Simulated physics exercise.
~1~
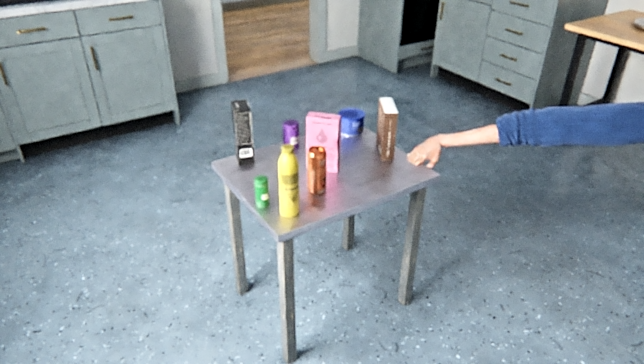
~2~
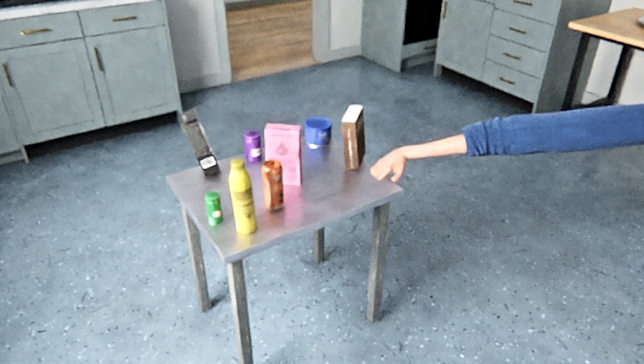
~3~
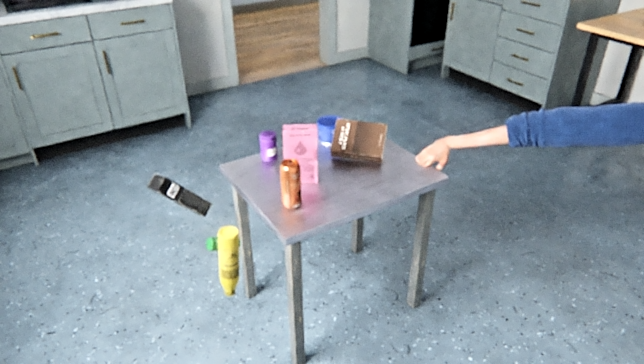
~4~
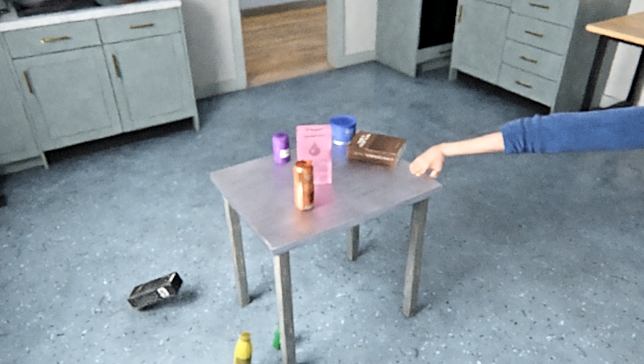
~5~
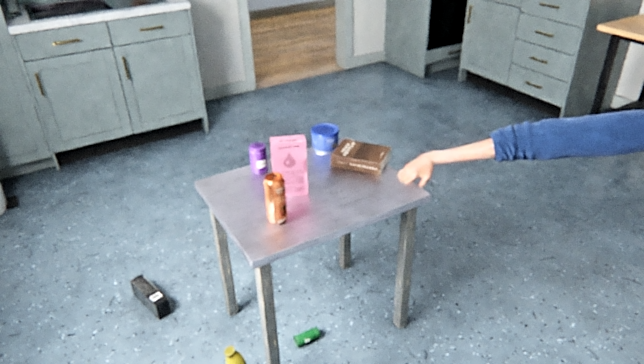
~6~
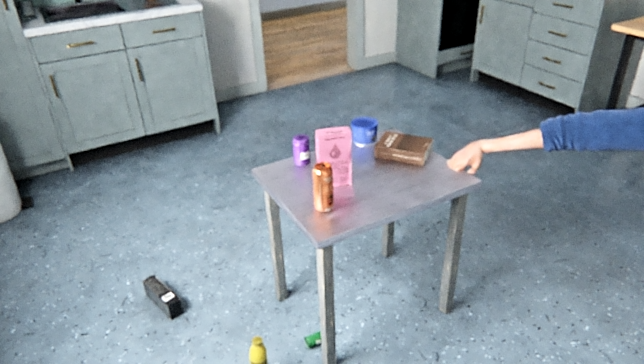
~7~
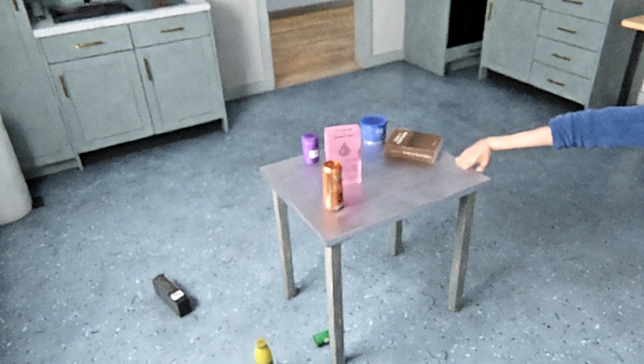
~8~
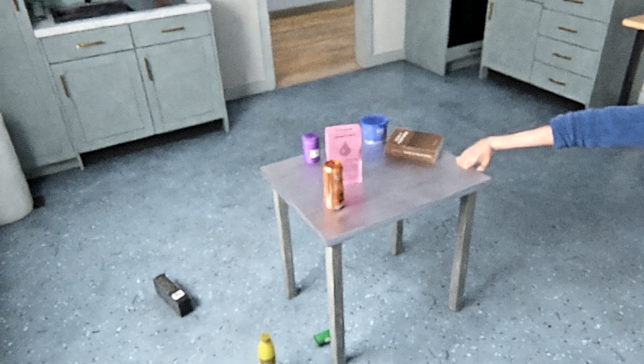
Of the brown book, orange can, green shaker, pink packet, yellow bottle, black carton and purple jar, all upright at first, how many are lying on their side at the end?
Three of them end on their side. The brown book lies on the table, and the green shaker and black carton lie on the floor.
